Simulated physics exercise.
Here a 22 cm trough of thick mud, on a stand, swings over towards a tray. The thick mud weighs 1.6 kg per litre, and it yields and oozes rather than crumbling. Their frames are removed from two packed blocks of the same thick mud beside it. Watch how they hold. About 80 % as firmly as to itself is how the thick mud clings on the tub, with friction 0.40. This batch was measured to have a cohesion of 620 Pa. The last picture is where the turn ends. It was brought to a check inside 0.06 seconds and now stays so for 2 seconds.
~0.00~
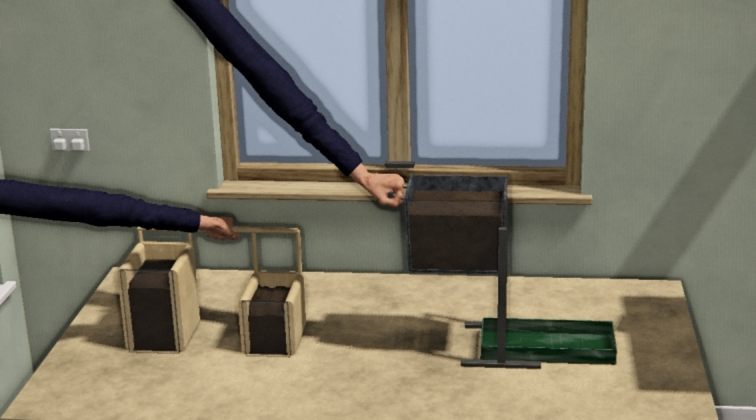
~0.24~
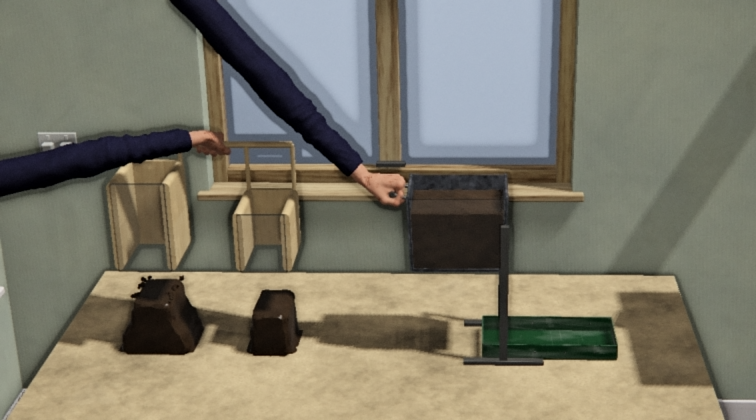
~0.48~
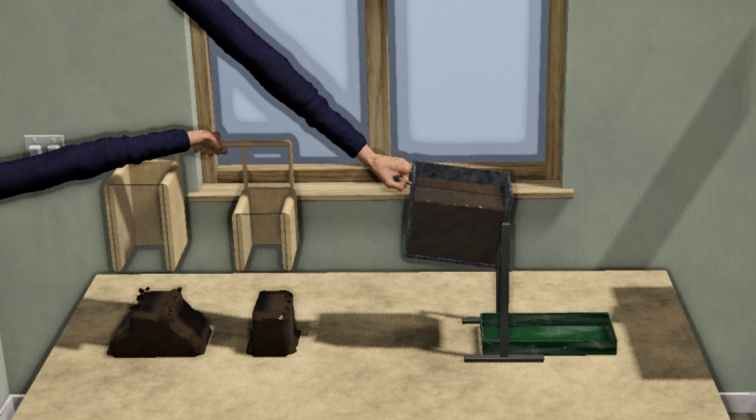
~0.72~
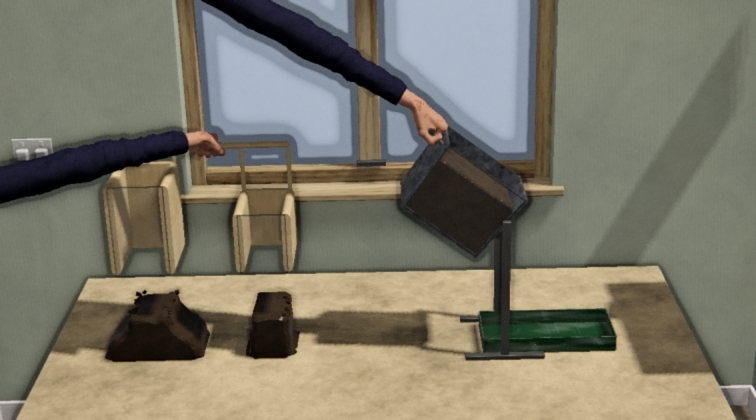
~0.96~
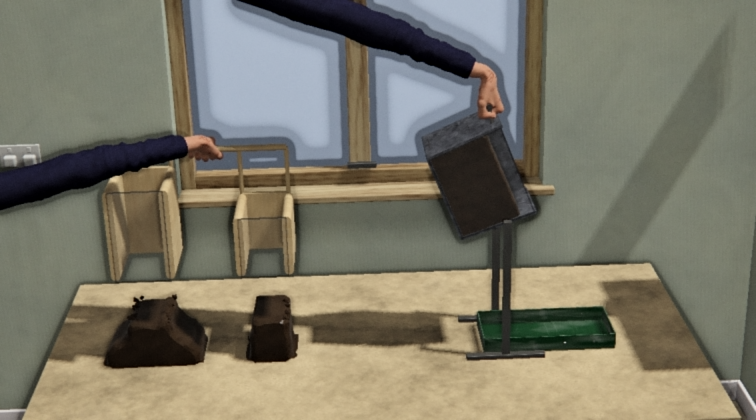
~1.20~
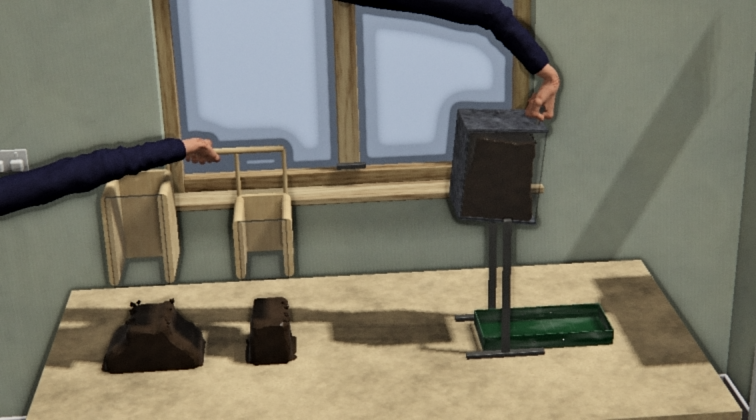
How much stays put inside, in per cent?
36 %.
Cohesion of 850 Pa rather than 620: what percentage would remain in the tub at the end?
It would come to about 40 %.
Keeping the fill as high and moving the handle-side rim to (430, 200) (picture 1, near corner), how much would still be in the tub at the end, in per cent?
The tub would keep roughly 50 percent.
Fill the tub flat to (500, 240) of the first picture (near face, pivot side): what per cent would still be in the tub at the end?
I'd put it close to 60 in a hundred.
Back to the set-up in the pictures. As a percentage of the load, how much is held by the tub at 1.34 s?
It comes to about 75 percent of the start.
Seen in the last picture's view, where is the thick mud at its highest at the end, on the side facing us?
Around (494, 191).
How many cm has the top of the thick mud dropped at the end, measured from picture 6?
The top ends up some 16 cm below its level in the last picture.
After 1.34 s, the tub is at 96 degrees and holds 77 %.
After 1.51 s, the tub is at 96 degrees and holds 42 %.
After 1.68 s, the tub is at 96 degrees and holds 36 %.
After 1.85 s, the tub is at 96 degrees and holds 36 %.
After 3.20 s, the tub is at 96 degrees and holds 36 %.
